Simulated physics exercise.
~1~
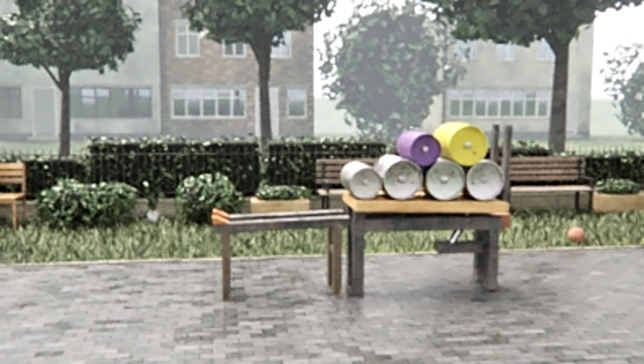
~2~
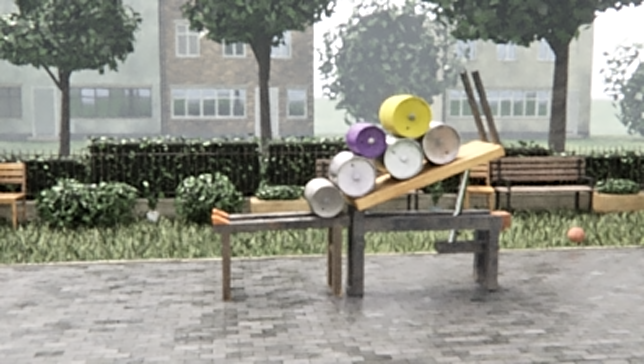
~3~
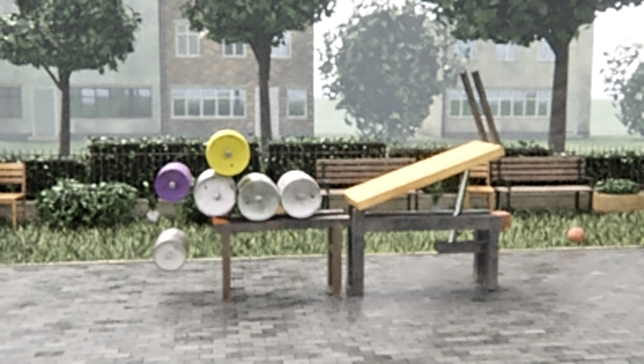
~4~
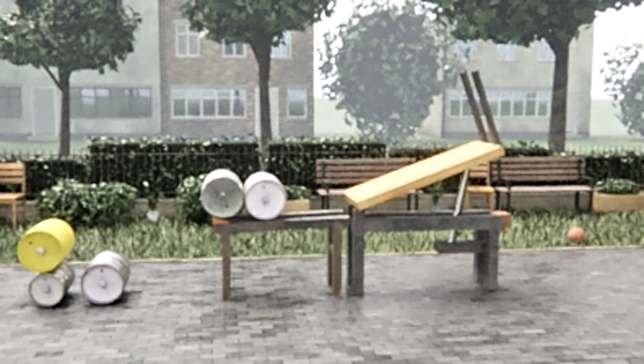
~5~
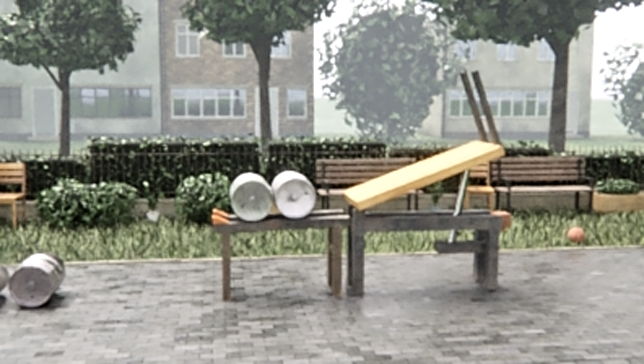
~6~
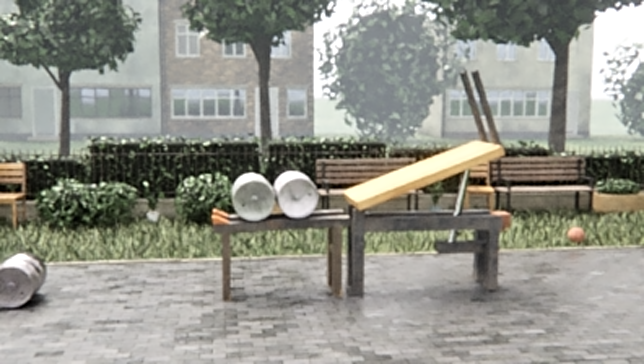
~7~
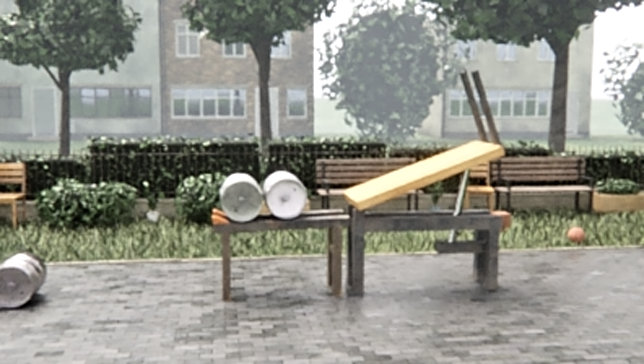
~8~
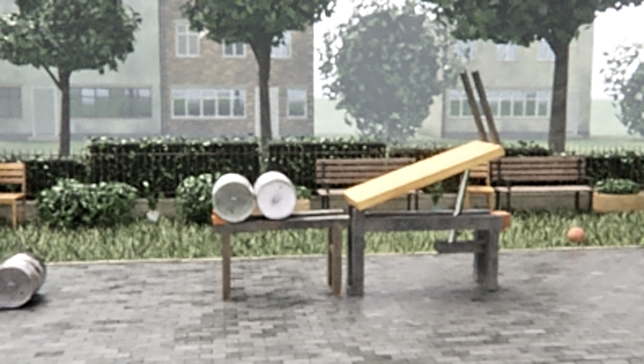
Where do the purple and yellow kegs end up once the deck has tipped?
Both the purple keg and the yellow keg go over the left end of the rack and end up below, on the ground.
